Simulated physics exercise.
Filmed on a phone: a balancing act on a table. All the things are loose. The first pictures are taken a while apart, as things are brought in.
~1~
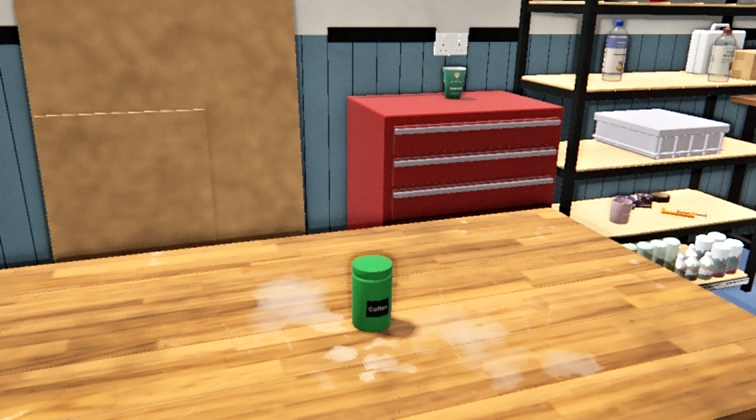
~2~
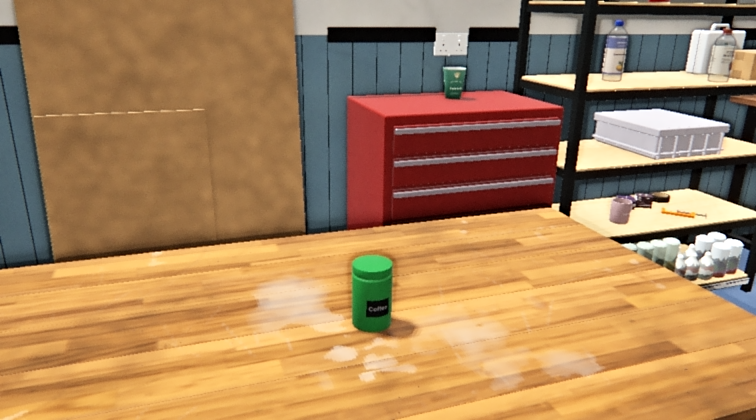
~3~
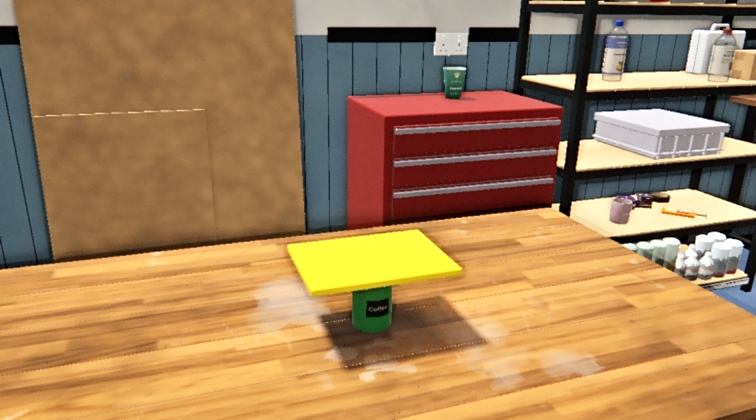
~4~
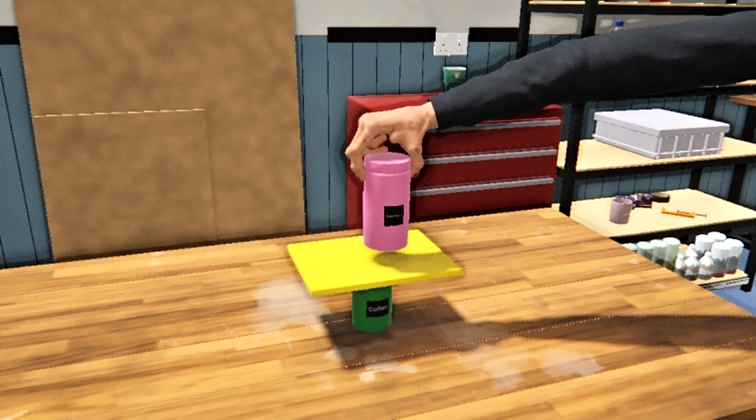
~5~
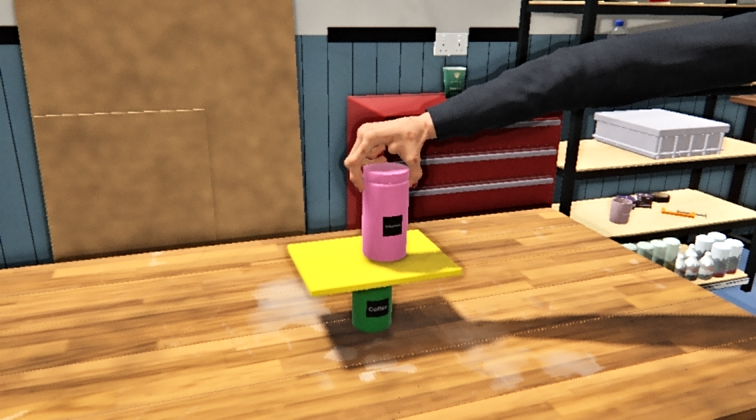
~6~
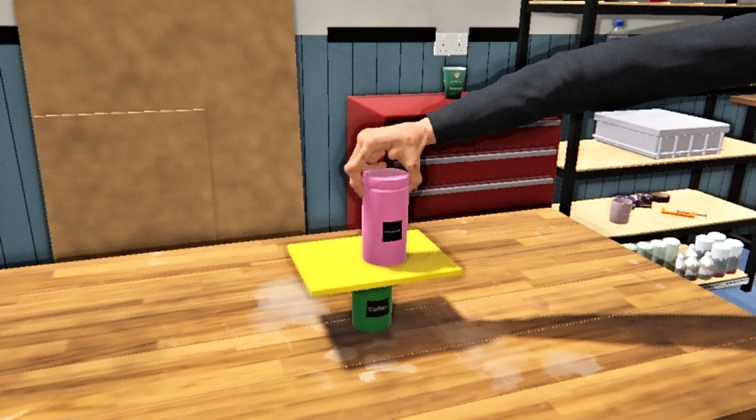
Yellow board appearing on top of a green jar on a wooden table, then a hand lowering a pink jar onto it.
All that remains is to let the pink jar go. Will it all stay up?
Outcome: The stack keeps its balance.
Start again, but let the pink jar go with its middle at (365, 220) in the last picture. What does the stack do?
Then it keeps its balance.
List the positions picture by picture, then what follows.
The last thing is not in view yet; green jar (372, 293), in the first picture.
The last thing is not in view yet; green jar (372, 293), in the second picture.
The last thing is not in view yet; green jar (372, 293), in the third picture.
Still above its spot; pink jar (387, 202); green jar (372, 293), in the fourth picture.
Still above its spot; pink jar (385, 211); green jar (372, 293), in the fifth picture.
In place under the hand; pink jar (385, 217); green jar (372, 293), in the sixth picture.
Then, 0.30 s on from there, no change.
Then, 0.70 s on from there, pink jar resting near (385, 217).
In the end, all 3 unmoved. At the end, from the last picture's camera, pink jar near (385, 217). The stack holds.
